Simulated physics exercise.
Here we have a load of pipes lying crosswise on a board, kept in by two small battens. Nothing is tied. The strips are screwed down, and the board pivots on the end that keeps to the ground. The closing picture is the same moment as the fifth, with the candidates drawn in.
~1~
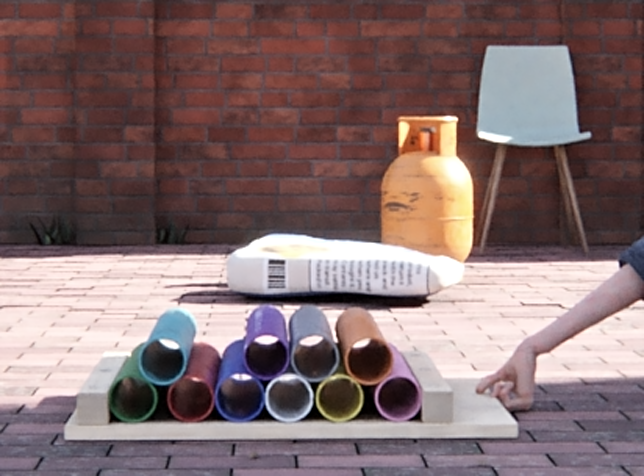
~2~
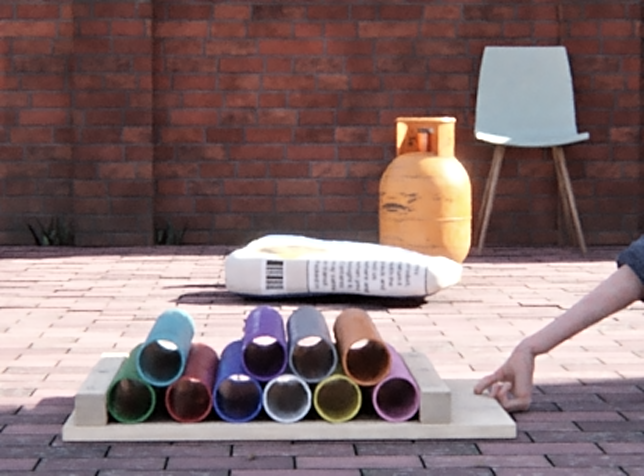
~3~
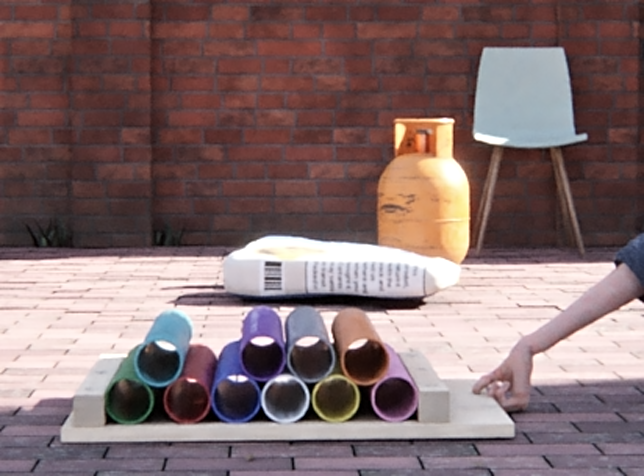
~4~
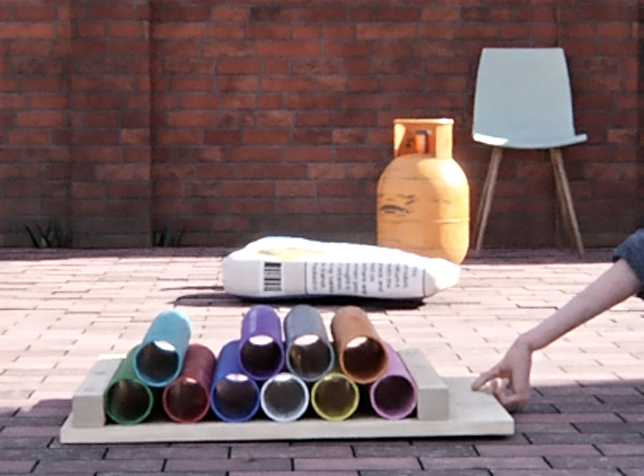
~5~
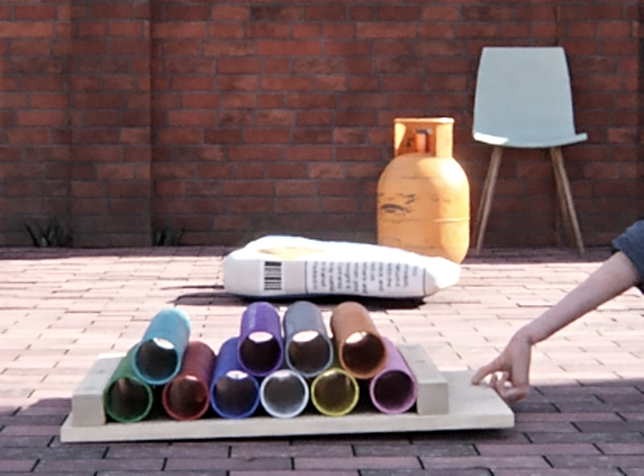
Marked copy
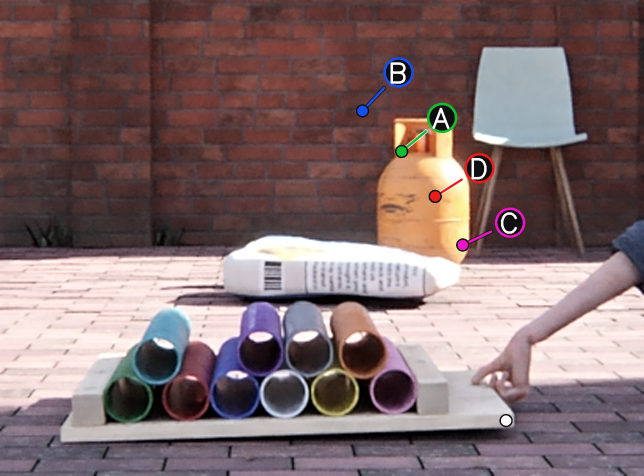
A pale wooden board loaded with colourful pipes lies on brick paving before a red brick wall, seen from the front, slightly above. Green, red, blue, white, yellow and pink pipes sit beneath turquoise, purple, grey and orange ones, with a white sack, orange gas cylinder and pale chair behind. As the view drifts very slightly, a hand at right raises the board's right end a little, the pipes keeping their arrangement.
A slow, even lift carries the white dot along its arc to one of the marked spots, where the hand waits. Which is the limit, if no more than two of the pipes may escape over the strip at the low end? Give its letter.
Mark C is as high as it can go.
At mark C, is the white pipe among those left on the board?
The white pipe: Yes.
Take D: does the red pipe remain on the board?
Yes.
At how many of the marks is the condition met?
The number is one.
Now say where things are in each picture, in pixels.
Blue pipe (240, 397); white pipe (289, 398); yellow pipe (340, 398), in the first frame.
Yellow pipe (338, 399); pink pipe (397, 398), in the second frame.
Board (287, 392); yellow pipe (336, 398); pink pipe (395, 398); green pipe (129, 400), in the third frame.
Board (286, 391); green pipe (128, 400); red pipe (187, 400), in the fourth frame.
Board (286, 388); green pipe (128, 398); red pipe (186, 397), in the fifth frame.
On the copy, A at (402, 152); B at (362, 111); C at (463, 245); D at (435, 196); the white dot at (506, 421).
On C. First, board at 16°.
Then, board at 25°.
Finally, board at 25°, none over the low batten.
By contrast, A four over the low batten (turquoise, grey, purple, orange); B four over the low batten (turquoise, grey, purple, orange); D four over the low batten (turquoise, grey, purple, orange).
